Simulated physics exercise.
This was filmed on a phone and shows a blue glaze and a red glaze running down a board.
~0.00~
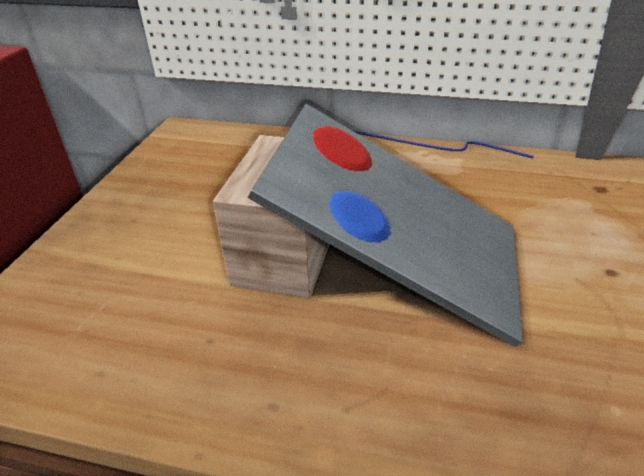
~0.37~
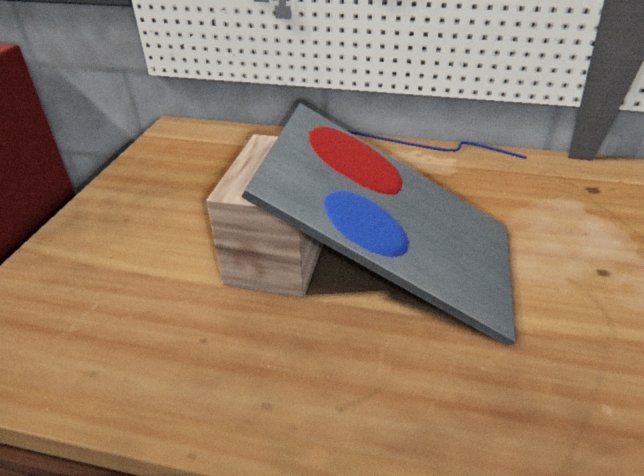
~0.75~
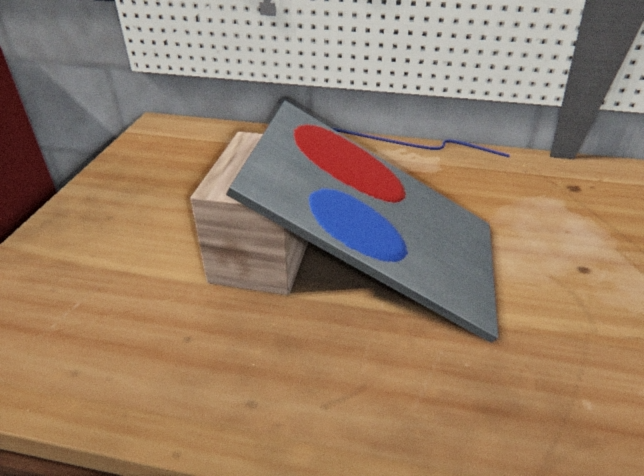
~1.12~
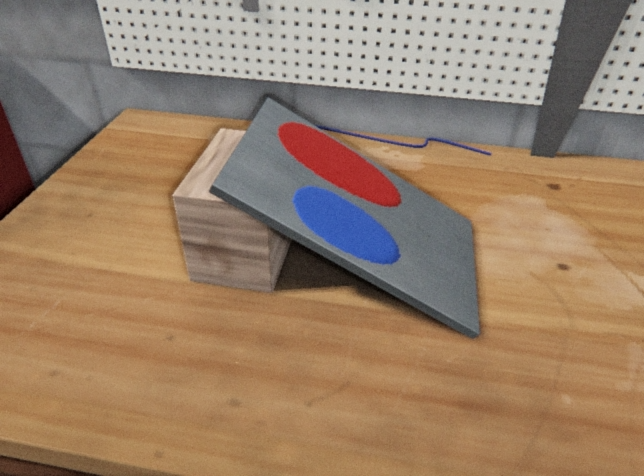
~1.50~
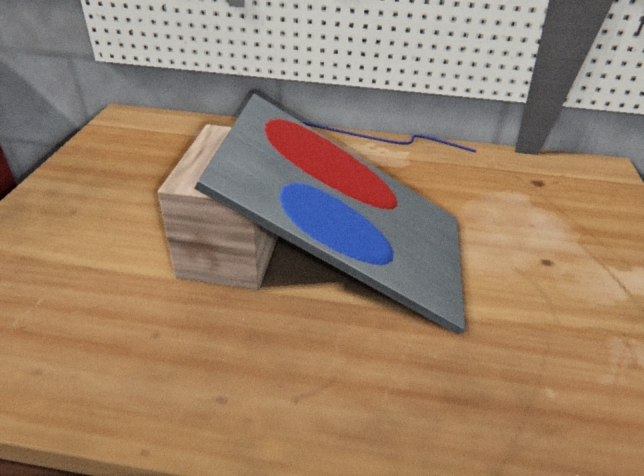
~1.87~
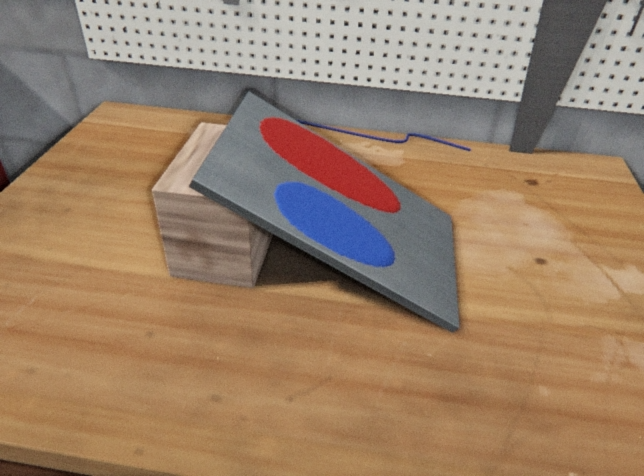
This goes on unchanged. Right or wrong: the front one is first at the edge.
Wrong.
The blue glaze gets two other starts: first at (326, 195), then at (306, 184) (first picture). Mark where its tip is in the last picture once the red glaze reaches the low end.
First near (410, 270), then near (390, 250).
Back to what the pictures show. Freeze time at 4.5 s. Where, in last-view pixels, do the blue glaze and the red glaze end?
First at (425, 274), second at (440, 230).
After 3.3 s, the blue glaze is three quarters of the way down; the red glaze is three quarters of the way down.
After 4.5 s, the blue glaze is three quarters of the way down; the red glaze is close to the edge.
After 5.5 s, the blue glaze is close to the edge; the red glaze is at the low edge.
